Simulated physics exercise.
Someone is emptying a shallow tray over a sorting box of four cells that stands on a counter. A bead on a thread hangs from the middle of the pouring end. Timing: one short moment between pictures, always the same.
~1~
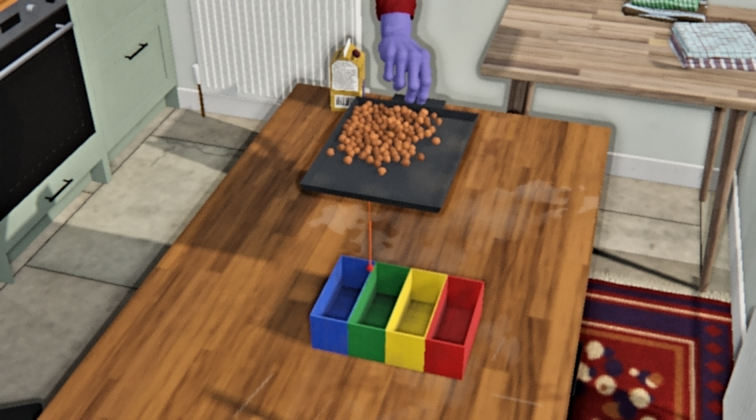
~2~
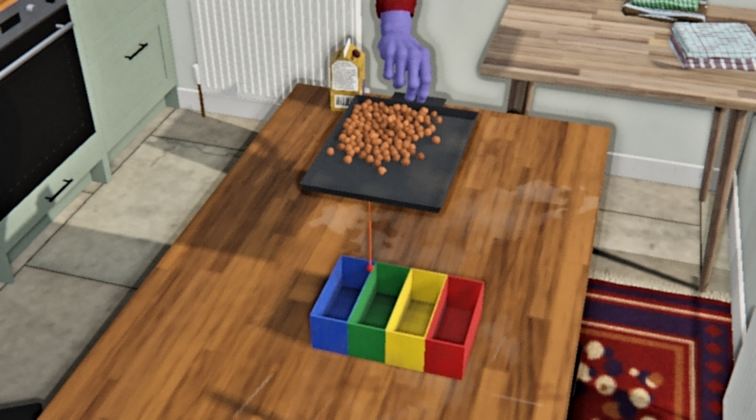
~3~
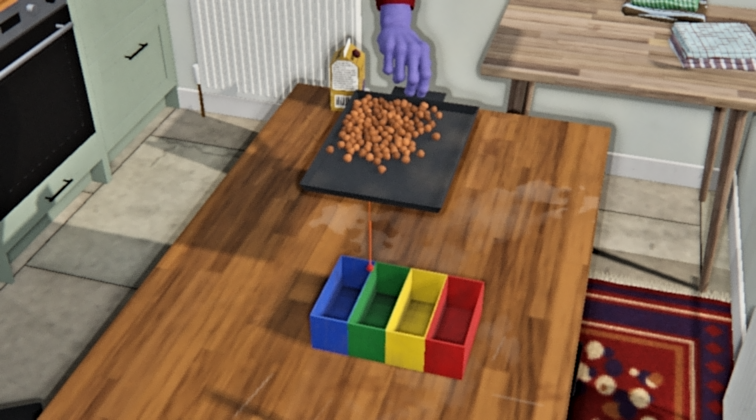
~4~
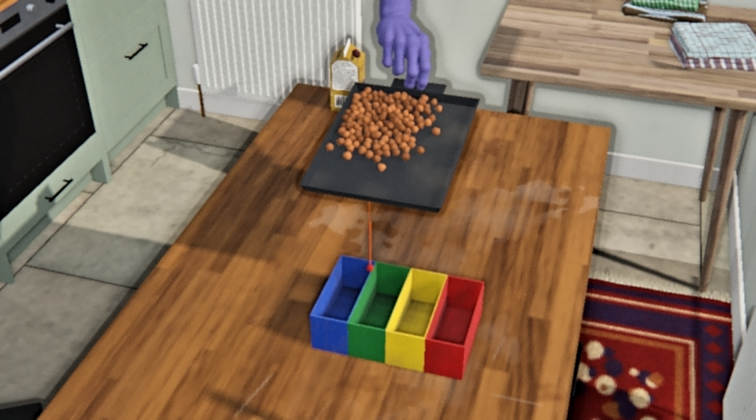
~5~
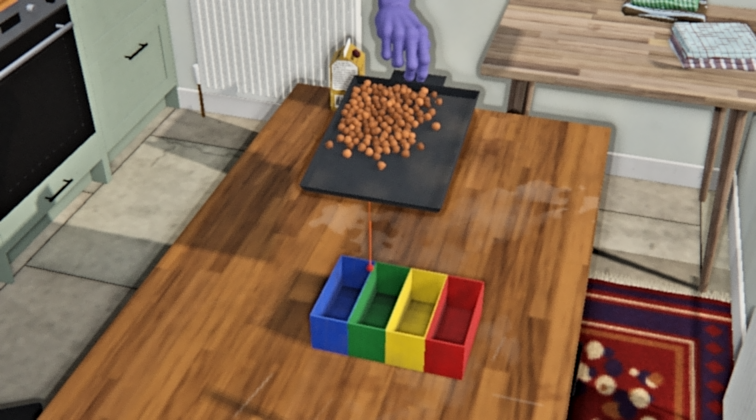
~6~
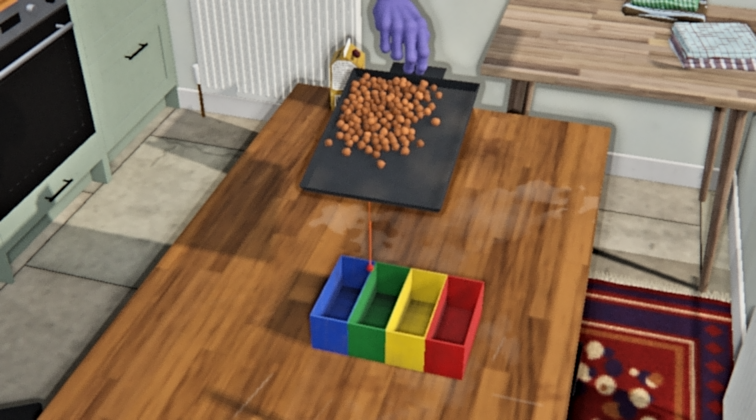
A dark tray heaped with small round orange-brown hazelnuts lies over a wooden counter in a kitchen, seen from above by a still camera. In front of its near edge, where a reddish bead hangs on a thread, stands a box with blue, green, yellow and red cells from left to right. A purple-gloved hand slowly raises the tray's far end, tilting it slightly towards the box.
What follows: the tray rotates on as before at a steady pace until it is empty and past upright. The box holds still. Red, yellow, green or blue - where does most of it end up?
Most of it ends up in blue.
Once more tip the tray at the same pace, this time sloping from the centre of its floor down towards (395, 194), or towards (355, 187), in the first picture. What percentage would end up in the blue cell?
It comes to about 10 per cent the first time and about 30 per cent the second.
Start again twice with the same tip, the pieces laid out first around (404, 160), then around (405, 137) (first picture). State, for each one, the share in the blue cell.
Close to 20 and close to 20 per cent.
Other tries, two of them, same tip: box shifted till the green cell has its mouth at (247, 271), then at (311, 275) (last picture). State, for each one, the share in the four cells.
It would be roughly 50 per cent for the first and roughly 80 per cent for the second.
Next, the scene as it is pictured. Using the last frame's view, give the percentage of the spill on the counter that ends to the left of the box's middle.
100 per cent, about.
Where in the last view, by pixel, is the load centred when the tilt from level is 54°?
Around (347, 189).
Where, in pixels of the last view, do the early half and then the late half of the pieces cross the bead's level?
First part (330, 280), rest (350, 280).
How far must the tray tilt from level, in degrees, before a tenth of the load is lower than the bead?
It is at around 55 degrees.
Soon, tray tipped steeply; most on the tray; a small part in the blue cell; a stray few in the yellow cell; a stray few in the red cell; a stray few in the green cell; about a quarter falling or outside the box.
A while on, tray tipped right over; about a quarter on the tray; about a quarter in the blue cell; a small part in the yellow cell; a stray few in the green cell; a stray few in the red cell; about half falling or outside the box.
Towards the end, tray tipped past a quarter turn; about a third in the blue cell; a small part in the yellow cell; a small part in the green cell; a stray few in the red cell; about a third falling or outside the box.
Finally, tray tipped past a quarter turn; about a third in the blue cell; a small part in the yellow cell; a small part in the green cell; a stray few in the red cell; about a third outside the box.
